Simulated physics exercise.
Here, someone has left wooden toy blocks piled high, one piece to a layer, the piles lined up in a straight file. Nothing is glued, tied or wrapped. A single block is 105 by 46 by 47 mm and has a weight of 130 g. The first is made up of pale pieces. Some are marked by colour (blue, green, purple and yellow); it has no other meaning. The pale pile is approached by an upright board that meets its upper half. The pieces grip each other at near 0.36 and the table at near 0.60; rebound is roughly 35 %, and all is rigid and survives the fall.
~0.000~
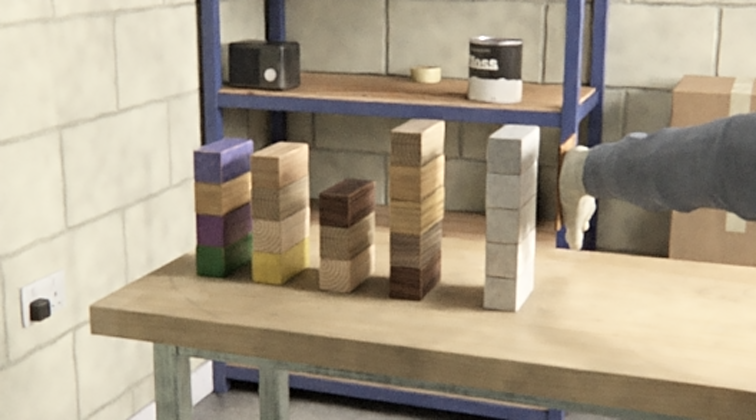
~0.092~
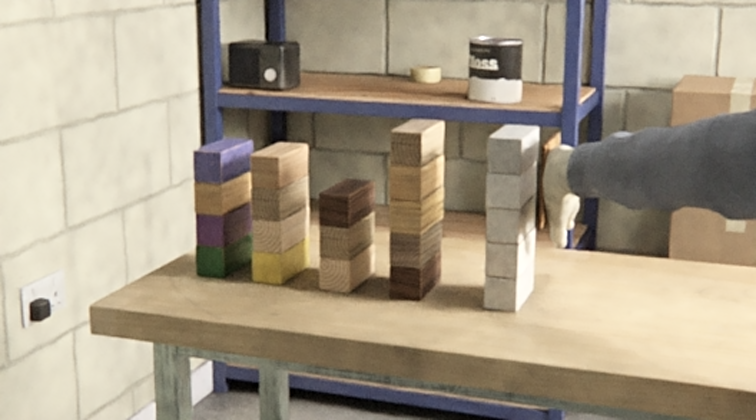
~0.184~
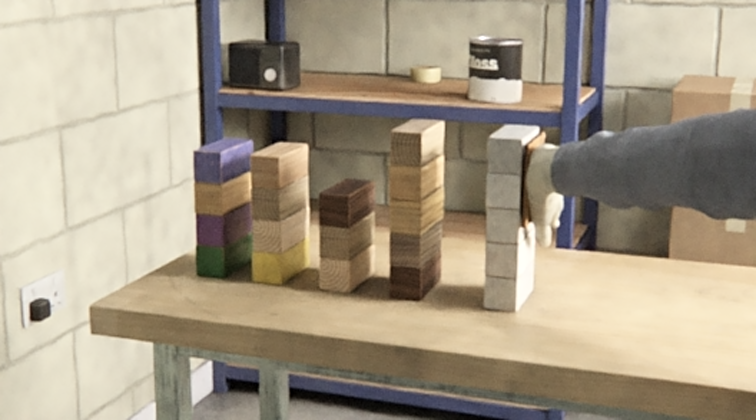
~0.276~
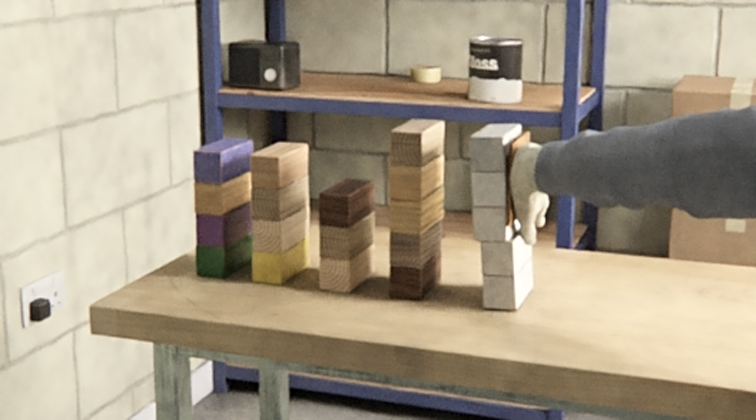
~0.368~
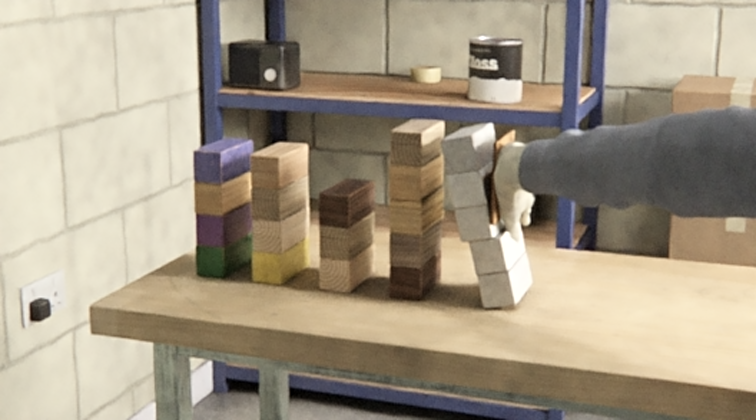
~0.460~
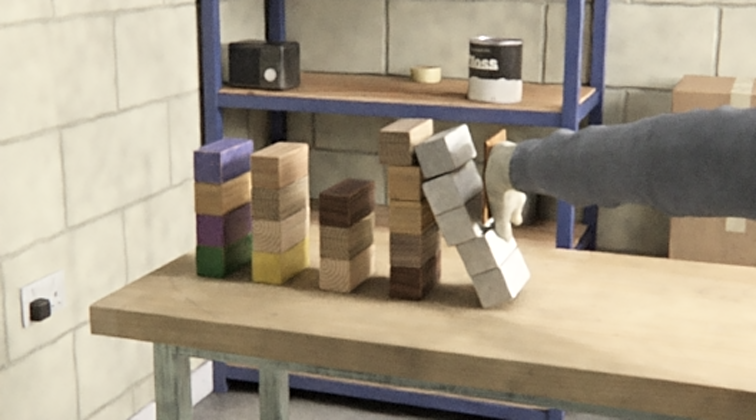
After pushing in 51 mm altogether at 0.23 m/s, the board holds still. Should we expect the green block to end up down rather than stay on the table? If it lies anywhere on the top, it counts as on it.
No, it does stay on the table.
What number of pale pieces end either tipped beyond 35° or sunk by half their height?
That happens to 5 of them.
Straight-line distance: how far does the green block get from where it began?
I'd put it at near 6 cm.
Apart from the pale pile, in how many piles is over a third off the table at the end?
2.
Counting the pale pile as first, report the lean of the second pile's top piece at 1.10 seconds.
About 30 degrees from upright.
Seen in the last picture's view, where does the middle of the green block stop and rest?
About (193, 249).
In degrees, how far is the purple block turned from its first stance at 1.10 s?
Angle from initial pose, roughly 40 deg - estimate.
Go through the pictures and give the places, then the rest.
In the first frame (each place is the centre of the face we see best), board (559, 178) 46 mm short; green block (240, 254); blue block (238, 161); purple block (240, 223); the others all in place.
The second frame shows board (542, 177) 25 mm short; green block (240, 254).
The third frame shows board (526, 175) 4 mm short; green block (240, 254).
The fourth frame shows board (510, 174) 17 mm in, top of the pale pile leaning 4°; green block (240, 254); the others all in place.
The fifth frame shows board (494, 173) 39 mm in, top of the pale pile leaning 14°; green block (240, 254); the others all in place.
The sixth frame shows board (485, 172) 51 mm in, stopped, top of the pale pile leaning 20°; green block (240, 254); blue block (238, 161); purple block (240, 223); one has shifted.
By 0.72 s, 5 of the pale pile down; none of the 16 other blocks off the table, 8 disturbed; green block unmoved.
By 1.10 s, 5 of the pale pile down; none of the 16 other blocks off the table, 16 disturbed; green block tilted 35°; blue block tilted 36°, 29 mm lower.
By 1.56 s, 5 of the pale pile down; 5 of the 16 other blocks off the table; green block on its side; blue block upside down.
When it is over (1.8 s), 5 of the pale pile down; 5 of the 16 other blocks off the table; green block on its side; blue block upside down; purple block tilted 72°, 74 cm lower. In pixels of the last frame, middles, green block near (193, 249).
